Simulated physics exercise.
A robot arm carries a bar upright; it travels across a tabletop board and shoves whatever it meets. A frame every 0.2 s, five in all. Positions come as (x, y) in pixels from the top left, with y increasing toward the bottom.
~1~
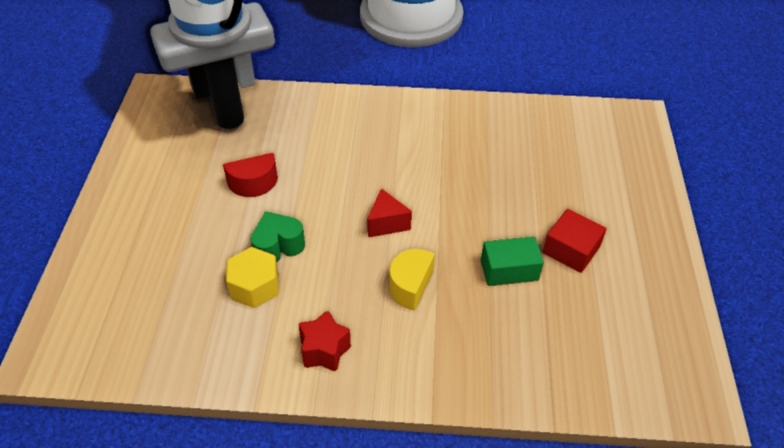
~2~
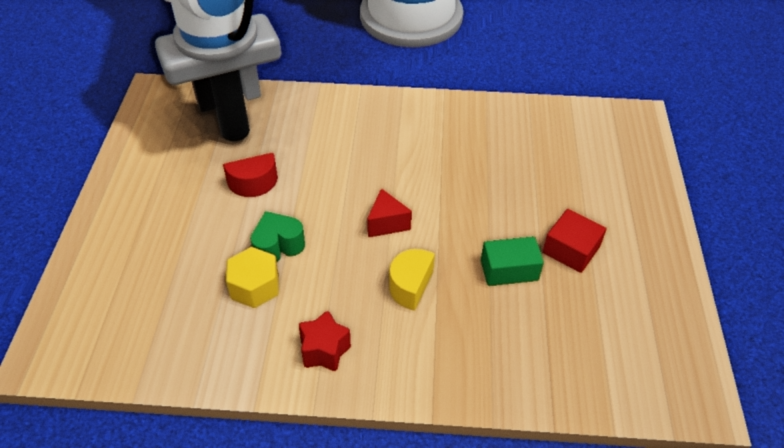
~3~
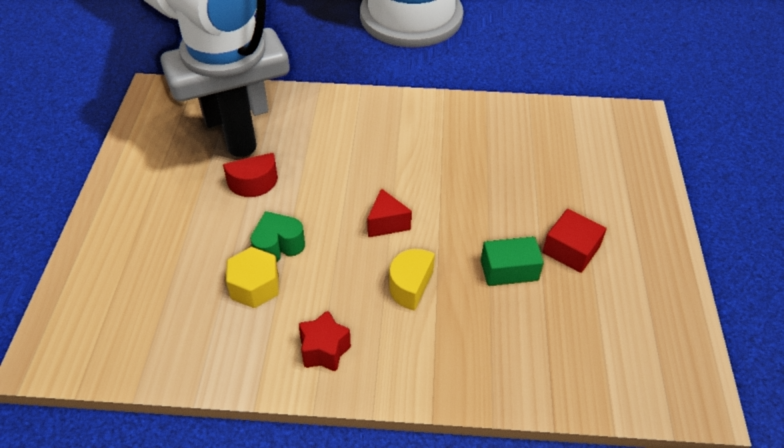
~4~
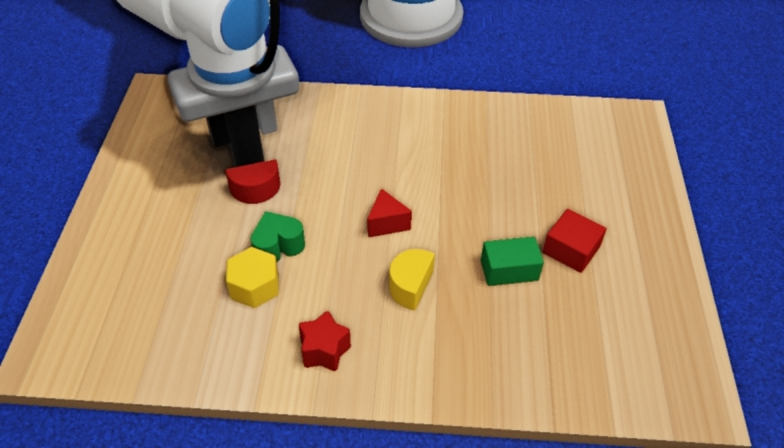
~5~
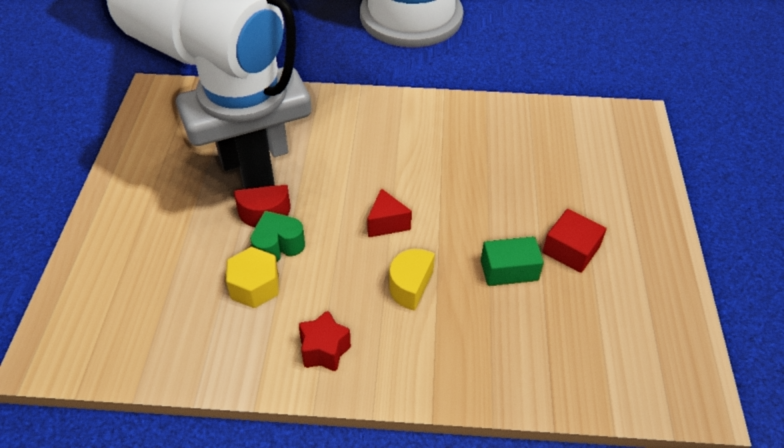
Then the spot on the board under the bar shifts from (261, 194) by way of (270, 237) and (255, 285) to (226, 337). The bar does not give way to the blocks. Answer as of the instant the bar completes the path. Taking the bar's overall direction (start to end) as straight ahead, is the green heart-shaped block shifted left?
Yes - that is the case.
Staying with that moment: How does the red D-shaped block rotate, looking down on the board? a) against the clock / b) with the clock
The one that fits is a, against the clock.
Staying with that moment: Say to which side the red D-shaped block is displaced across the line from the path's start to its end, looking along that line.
Slides left.
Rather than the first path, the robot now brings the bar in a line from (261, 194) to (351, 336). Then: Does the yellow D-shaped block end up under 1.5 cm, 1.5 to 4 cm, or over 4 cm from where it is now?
The answer is under 1.5 cm.
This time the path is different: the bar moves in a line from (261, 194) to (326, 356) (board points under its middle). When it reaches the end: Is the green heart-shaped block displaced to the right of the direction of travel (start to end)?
No, that is not what happens.
On the path given first. One third of the way, bar (269, 231); yellow hexagon (249, 281), turned 25° clockwise; red D-shaped block (289, 234), turned 50° anticlockwise; green heart-shaped block (302, 264), turned 40° clockwise.
Two thirds of the way, bar (254, 280); yellow hexagon (237, 304), turned 25° clockwise; red D-shaped block (295, 244), turned 65° anticlockwise; green heart-shaped block (313, 275), turned 45° clockwise.
At the end, bar (225, 331); yellow hexagon (212, 361), turned 15° clockwise; red D-shaped block (295, 244), turned 65° anticlockwise; green heart-shaped block (313, 275), turned 45° clockwise; red star block in place.
